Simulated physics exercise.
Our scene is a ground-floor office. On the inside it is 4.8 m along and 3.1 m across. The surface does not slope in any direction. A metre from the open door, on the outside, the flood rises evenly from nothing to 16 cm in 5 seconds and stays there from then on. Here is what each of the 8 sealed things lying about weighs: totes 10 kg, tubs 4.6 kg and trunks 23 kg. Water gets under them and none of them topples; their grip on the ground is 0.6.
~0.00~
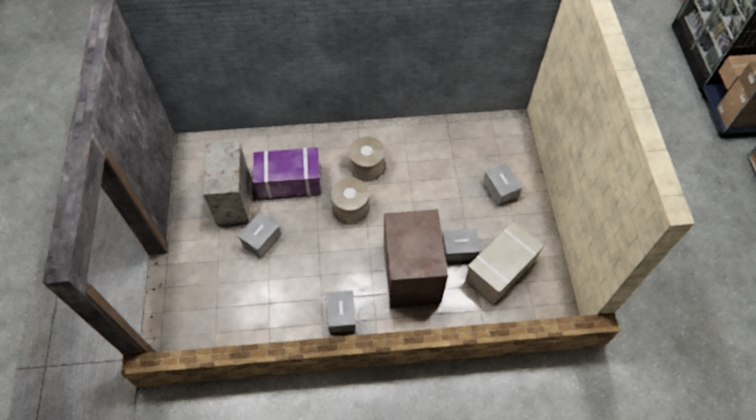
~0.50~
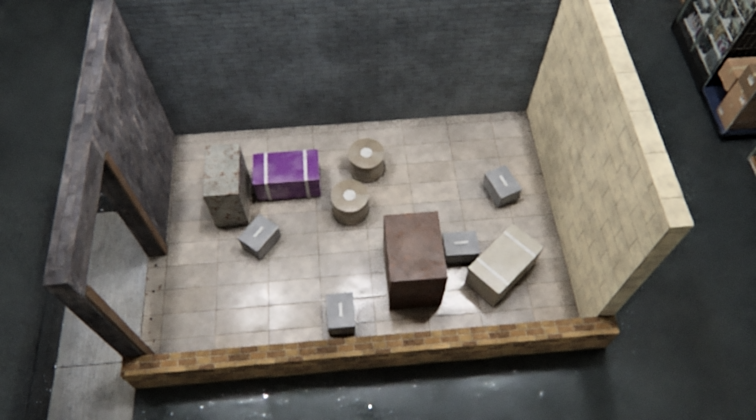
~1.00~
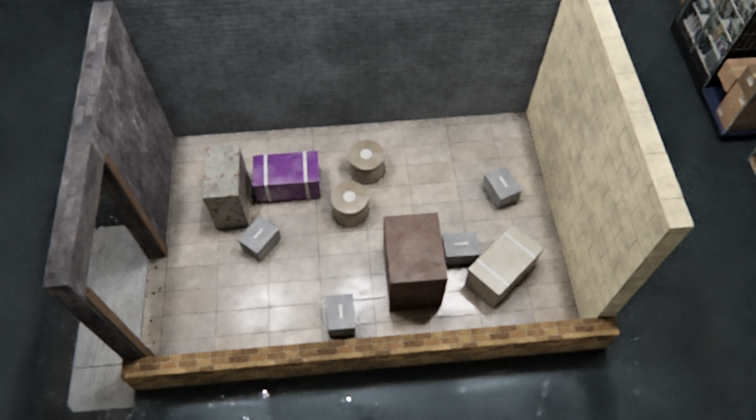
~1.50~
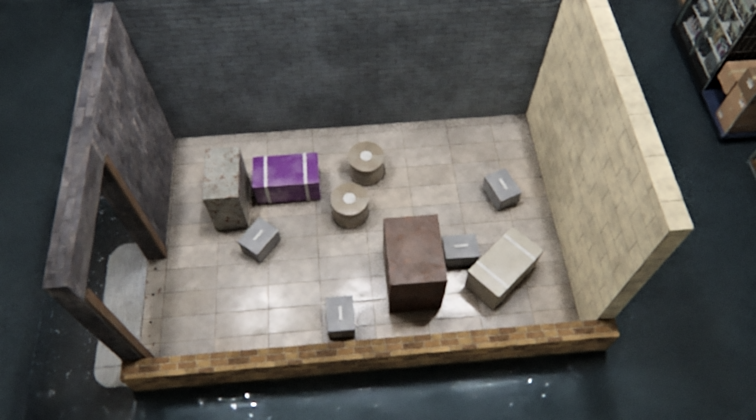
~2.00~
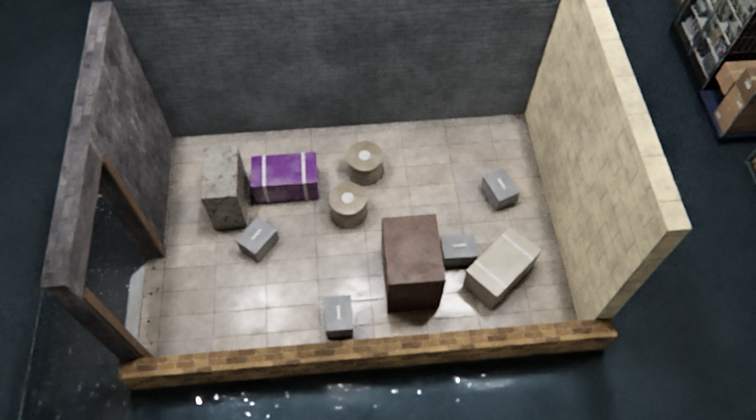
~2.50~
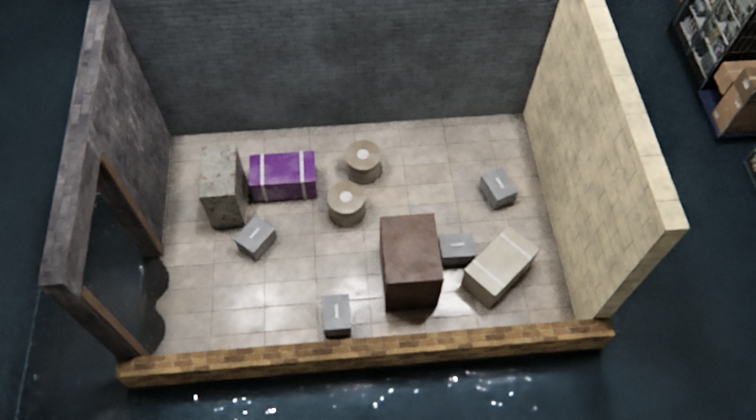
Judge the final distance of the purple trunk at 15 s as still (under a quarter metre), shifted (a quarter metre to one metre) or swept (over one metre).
It will likely make a small trip.
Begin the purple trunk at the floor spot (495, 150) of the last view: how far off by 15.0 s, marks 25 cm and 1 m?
Well, it gets a small push.
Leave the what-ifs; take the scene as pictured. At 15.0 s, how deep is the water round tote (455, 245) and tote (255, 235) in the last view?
9 and 12 cm.
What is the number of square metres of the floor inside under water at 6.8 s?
7.5 m2.
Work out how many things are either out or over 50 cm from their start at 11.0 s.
At that moment it comes to 4.
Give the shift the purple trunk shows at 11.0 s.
0 cm, give or take.
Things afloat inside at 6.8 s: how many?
I get 1.
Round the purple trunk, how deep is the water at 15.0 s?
Close to 7 centimetres.
After 3.5 s the purple trunk is near (282, 168), 0.0 m from its start, aground; 0 afloat.
After 6.8 s the purple trunk is near (282, 168), 0.0 m from its start, aground; 1 afloat.
After 11.0 s the purple trunk is near (282, 166), 0.0 m from its start, aground; 2 afloat.
After 15.0 s the purple trunk is near (263, 139), 0.5 m from its start, aground; 7 afloat.
